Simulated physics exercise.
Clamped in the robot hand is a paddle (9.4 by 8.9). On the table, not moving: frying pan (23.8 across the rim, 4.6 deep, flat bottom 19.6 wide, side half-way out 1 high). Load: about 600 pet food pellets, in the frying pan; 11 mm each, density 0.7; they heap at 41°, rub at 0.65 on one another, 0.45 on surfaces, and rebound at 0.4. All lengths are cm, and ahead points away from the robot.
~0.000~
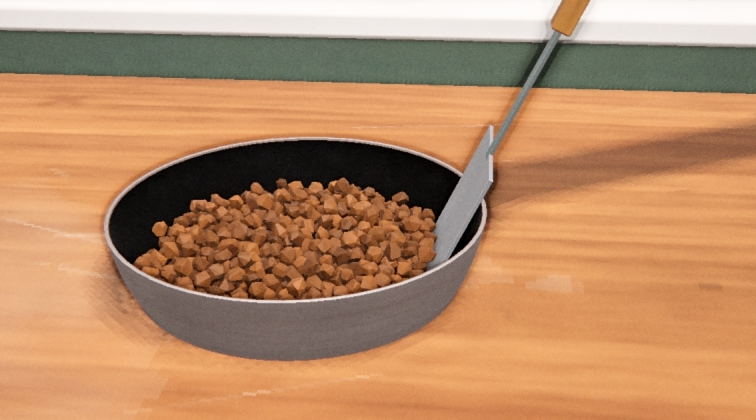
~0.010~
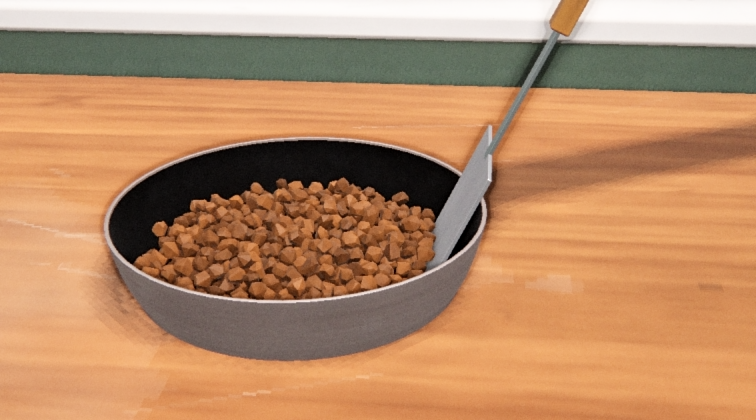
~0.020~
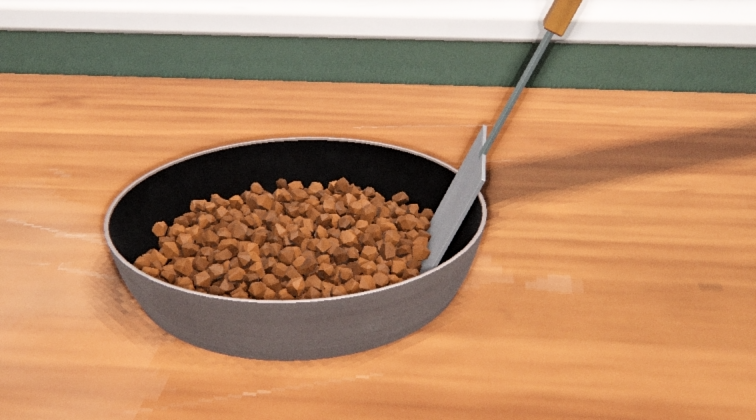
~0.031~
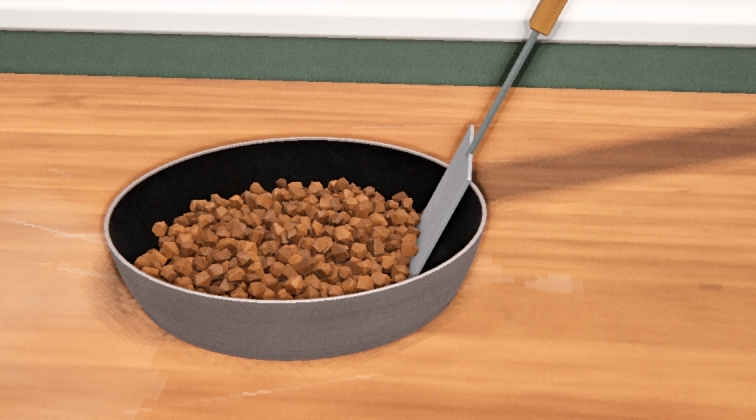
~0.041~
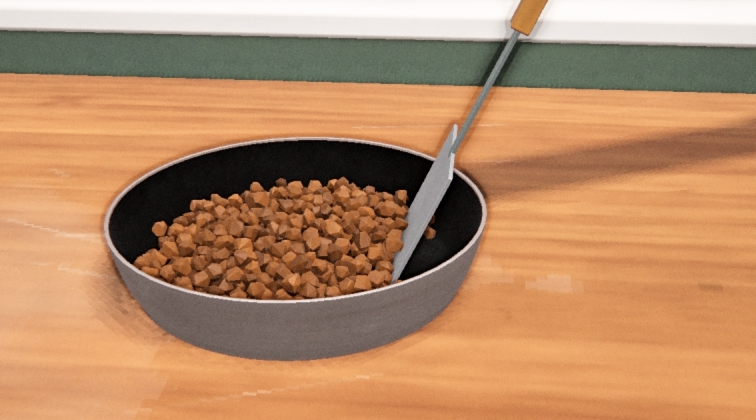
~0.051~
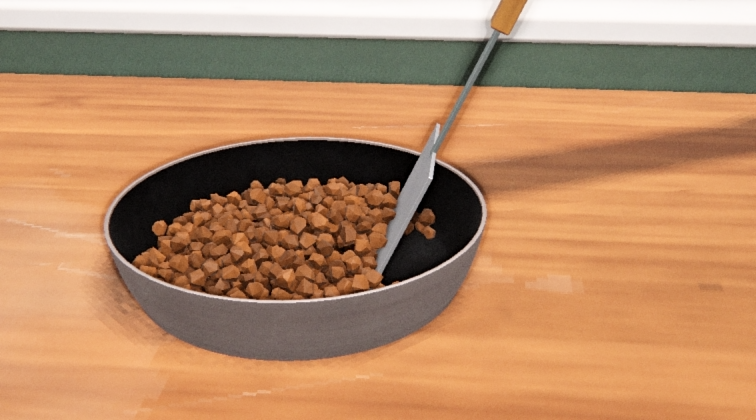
A metal paddle with a wooden handle, resting at the right side of a pan of brown pellets, moved slowly left, pushing into the heap and leaving a few pieces behind it.
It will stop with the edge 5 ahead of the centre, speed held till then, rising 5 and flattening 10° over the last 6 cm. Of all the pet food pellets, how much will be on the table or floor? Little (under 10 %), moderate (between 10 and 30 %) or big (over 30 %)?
Answer: Moderate; between 10 and 30 % of the pet food pellets finish on the table or floor.
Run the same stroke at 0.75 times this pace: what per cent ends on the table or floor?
Some 10 per cent.
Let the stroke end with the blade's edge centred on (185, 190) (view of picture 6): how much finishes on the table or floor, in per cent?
Some 30 per cent.
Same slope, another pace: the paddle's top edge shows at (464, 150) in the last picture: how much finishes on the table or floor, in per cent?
About 5 per cent.
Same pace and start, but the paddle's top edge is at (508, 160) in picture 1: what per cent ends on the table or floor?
About 20 per cent.
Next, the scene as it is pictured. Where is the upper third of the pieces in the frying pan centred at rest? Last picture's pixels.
At about (187, 233).
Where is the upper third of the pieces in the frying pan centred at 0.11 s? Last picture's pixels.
Near (257, 210).
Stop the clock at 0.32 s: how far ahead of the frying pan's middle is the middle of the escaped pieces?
Some 24 cm.
By 0.08 s, sloping 65°, highest piece 7 above the table; 601 in the frying pan.
By 0.11 s, sloping 61°, highest piece 9 above the table; 601 in the frying pan.
By 0.32 s, sloping 55°, highest piece 8 above the table; 478 in the frying pan, 110 on the table or floor, 13 on the blade or in flight.
By 1.37 s, sloping 55°, highest piece 5 above the table; 478 in the frying pan, 123 on the table or floor.
Final count, 478 in the frying pan, 123 on the table or floor. That is 20 % on the table or floor.
